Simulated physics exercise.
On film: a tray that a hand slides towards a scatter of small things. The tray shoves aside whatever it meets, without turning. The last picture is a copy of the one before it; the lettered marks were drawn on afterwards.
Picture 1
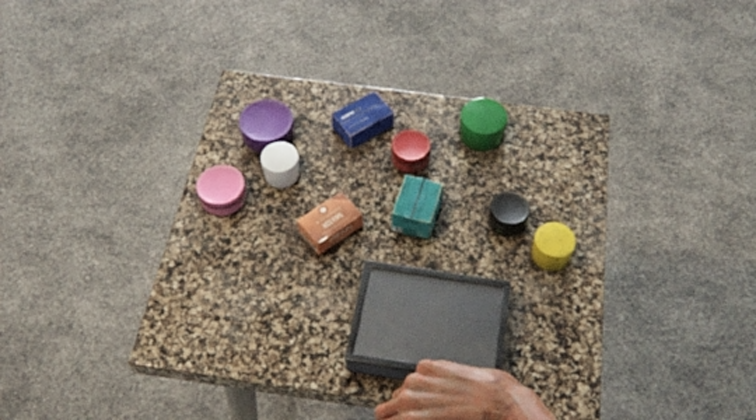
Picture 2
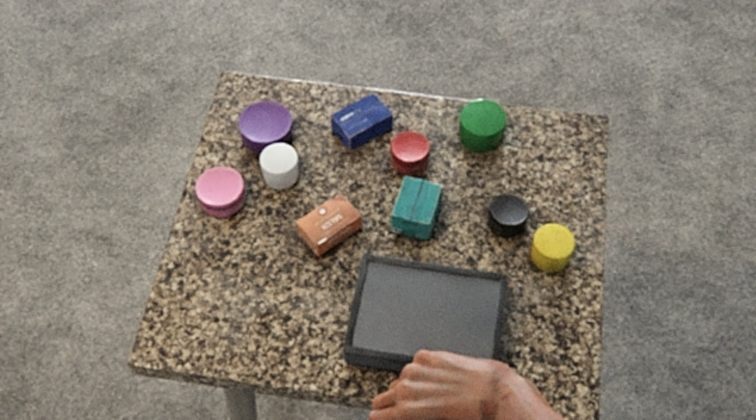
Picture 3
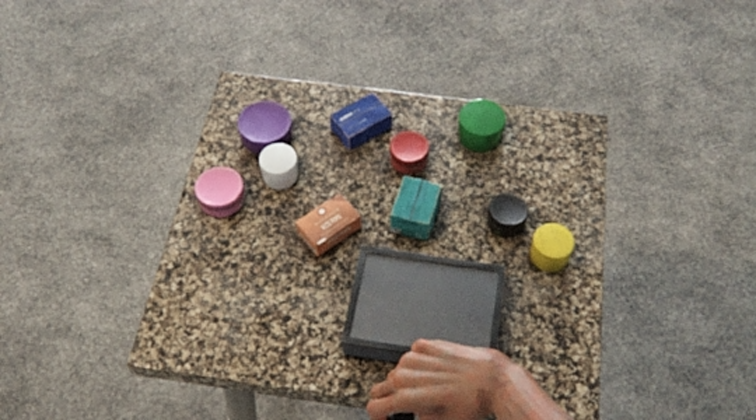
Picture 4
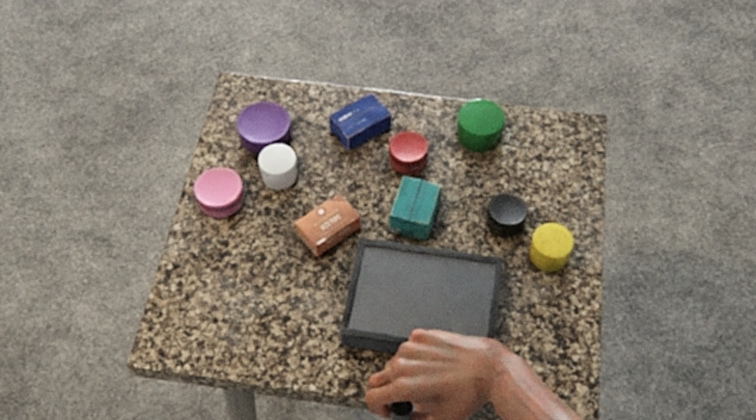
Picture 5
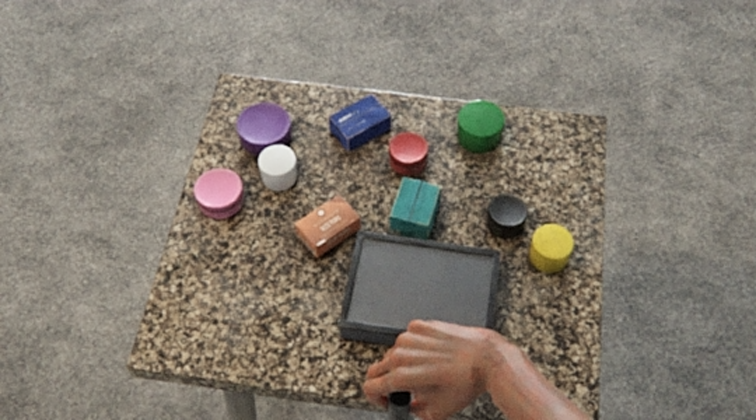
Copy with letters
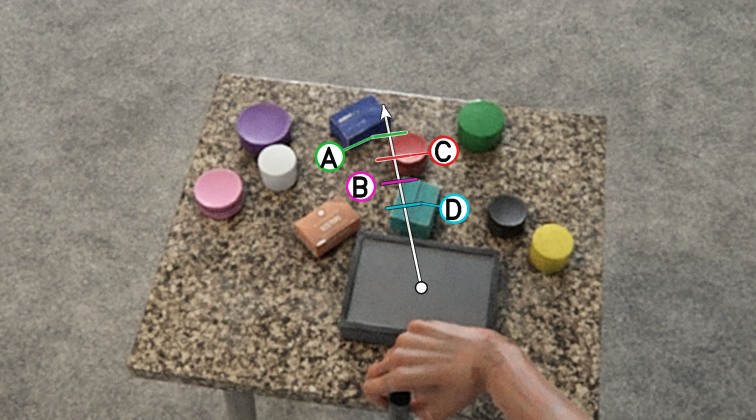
A hand slid a dark tray a short way up a speckled table toward a scatter of small colourful jars and boxes, keeping it straight, while the little things stayed where they were.
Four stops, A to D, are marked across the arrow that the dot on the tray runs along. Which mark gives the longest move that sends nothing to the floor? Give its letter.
No farther than B.
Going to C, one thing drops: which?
The red jar.
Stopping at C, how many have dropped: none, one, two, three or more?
In all, one.
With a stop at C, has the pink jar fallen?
By then, no.
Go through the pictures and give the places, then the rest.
Tray (430, 320); turquoise box (417, 207); pink jar (222, 191), in the first picture.
Tray (427, 313); white pot (280, 166), in the second picture.
Tray (426, 304); black jar (508, 215), in the third picture.
Tray (423, 296); yellow pot (551, 248), in the fourth picture.
Tray (421, 288); blue box (361, 123); green pot (480, 127); turquoise box (415, 209), in the fifth picture.
On the marked copy, A at (389, 135); B at (400, 181); C at (394, 158); D at (404, 206); the arrow from (421, 288) to (383, 106); the white dot at (421, 288).
With B. Early on, tray (413, 253); turquoise box (410, 186); orange box (325, 220).
Further on, tray (404, 214); red jar (411, 119); turquoise box (403, 150).
At the end, tray (399, 189); red jar (413, 98); blue box (357, 117); nothing has fallen.
As for the rest, A drops the red jar and blue box; C drops the red jar; D is safe but short.
